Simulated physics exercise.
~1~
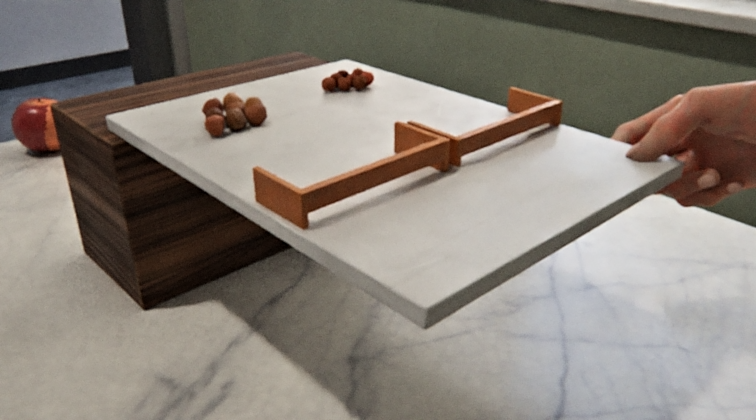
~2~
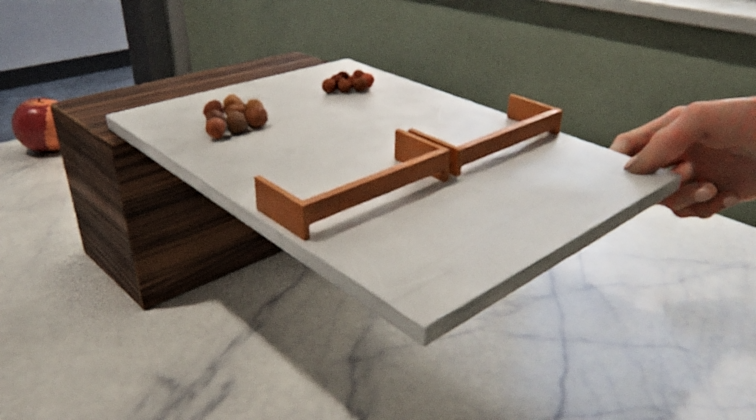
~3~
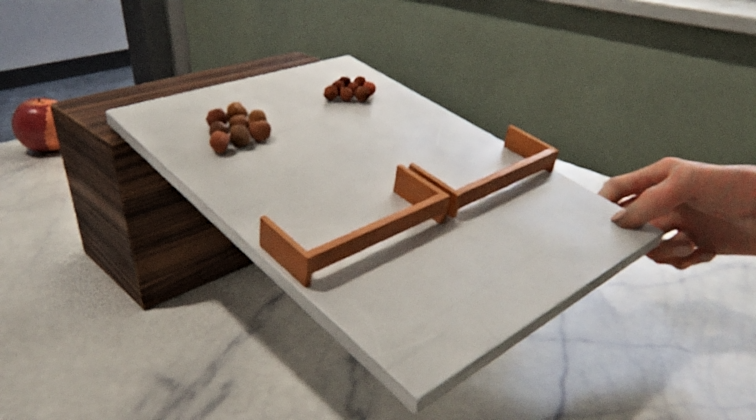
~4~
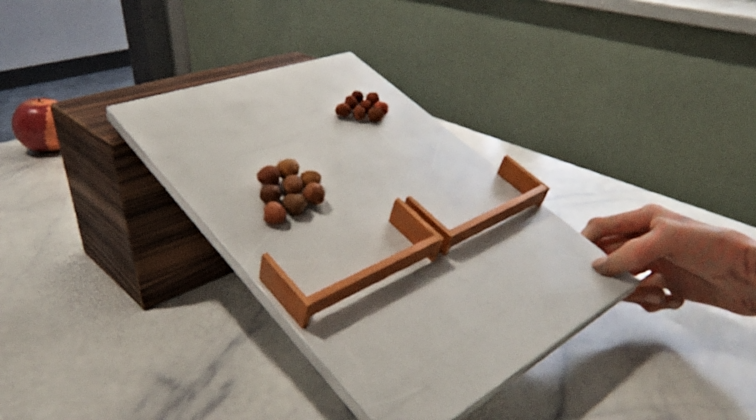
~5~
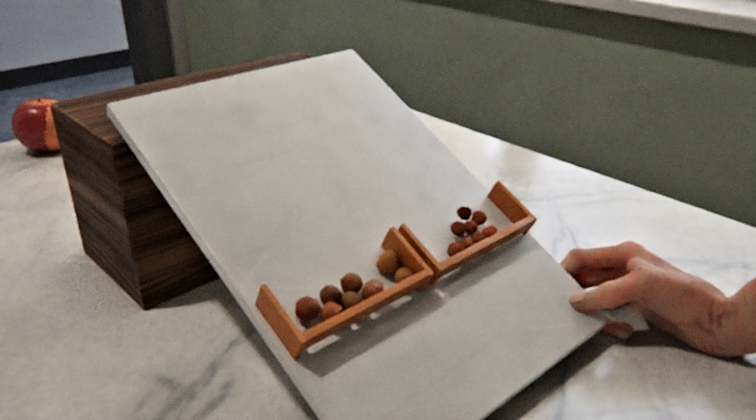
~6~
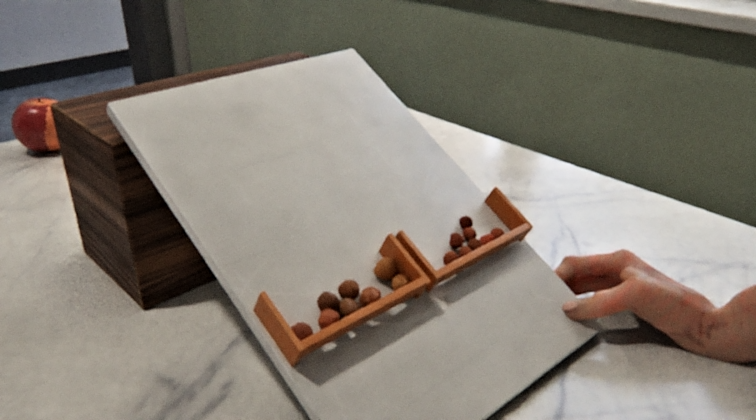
On a marble counter, a hand at the right holds up the free end of a pale board whose other end rests on a dark wooden block, with an apple behind it. Two clusters of small, round, reddish-brown nuts or berries sit near the top, above two orange bars on feet. The hand lowers its end, and the board tilts more steeply while the clusters at first stay near the top. Then both start down the slope towards the bars. They reach them and bunch up behind, the nearer cluster at the nearer bar and the farther at the other.
